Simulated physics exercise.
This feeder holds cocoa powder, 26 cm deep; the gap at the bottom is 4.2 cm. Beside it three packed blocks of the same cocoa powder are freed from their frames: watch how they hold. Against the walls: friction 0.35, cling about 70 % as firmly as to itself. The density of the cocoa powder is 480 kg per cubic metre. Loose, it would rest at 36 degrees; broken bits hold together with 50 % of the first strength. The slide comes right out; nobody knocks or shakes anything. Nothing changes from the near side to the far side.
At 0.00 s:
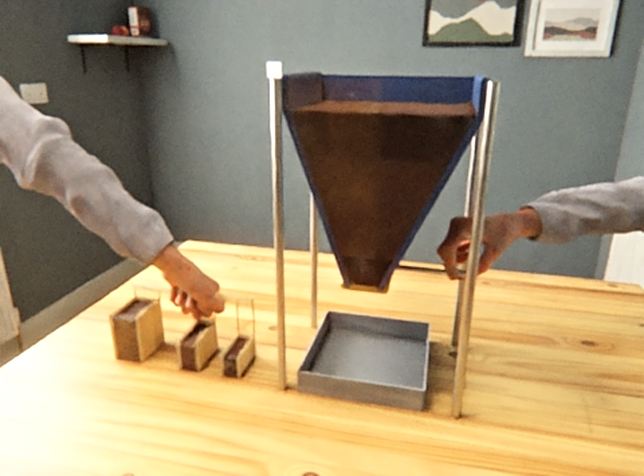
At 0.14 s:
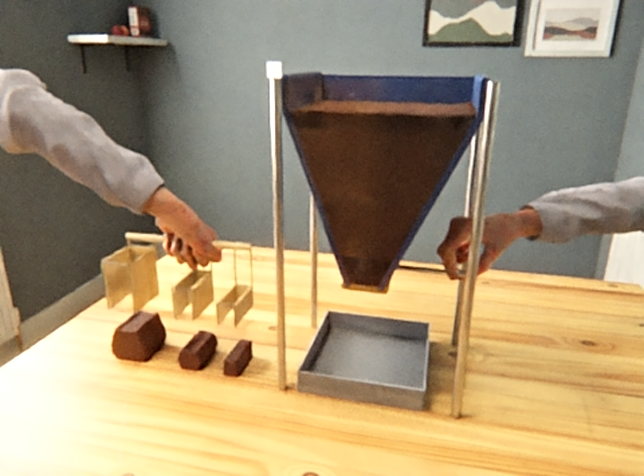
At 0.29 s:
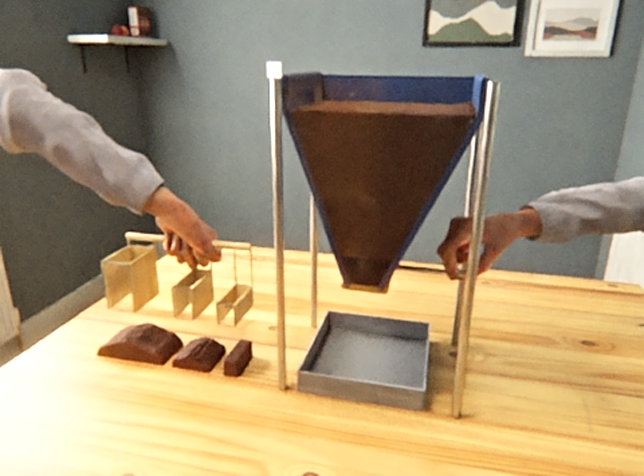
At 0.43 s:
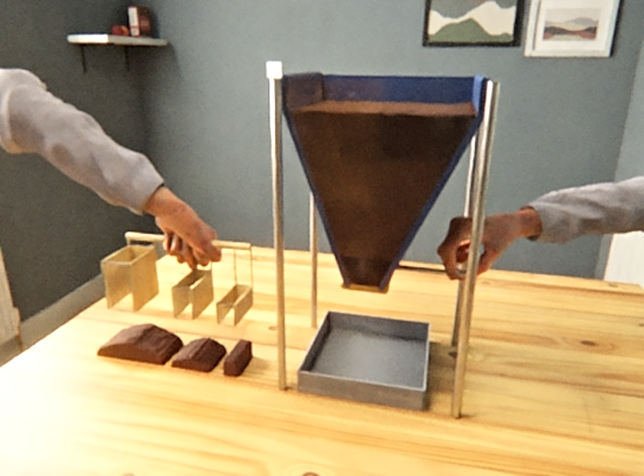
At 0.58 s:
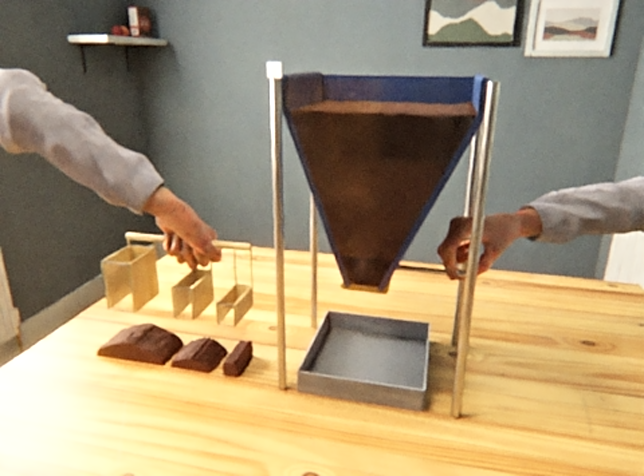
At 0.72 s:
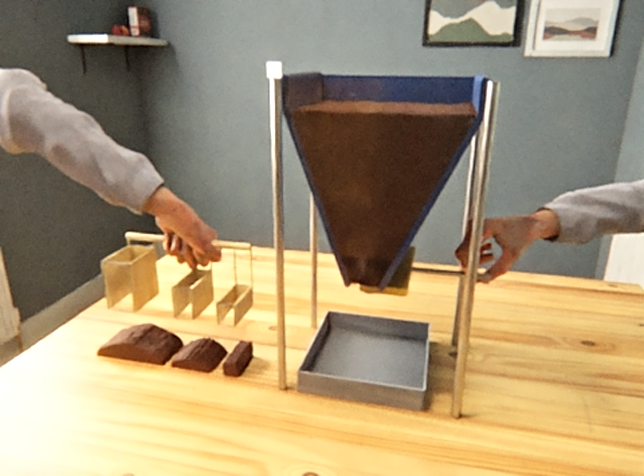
A hand lifted three small moulds off packed brown blocks, and the two larger blocks slumped into low mounds while the smallest stayed upright; then another hand pulled the slide from beneath the full hopper.
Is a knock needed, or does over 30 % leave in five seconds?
Left alone, it runs.
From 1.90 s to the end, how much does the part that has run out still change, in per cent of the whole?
Some 35 per cent.
By 1.07 s, 11 % has run out.
By 1.49 s, 38 % has run out.
By 1.90 s, 65 % has run out.
By 2.32 s, 92 % has run out.
By 5.62 s, at the end, 100 % has run out.
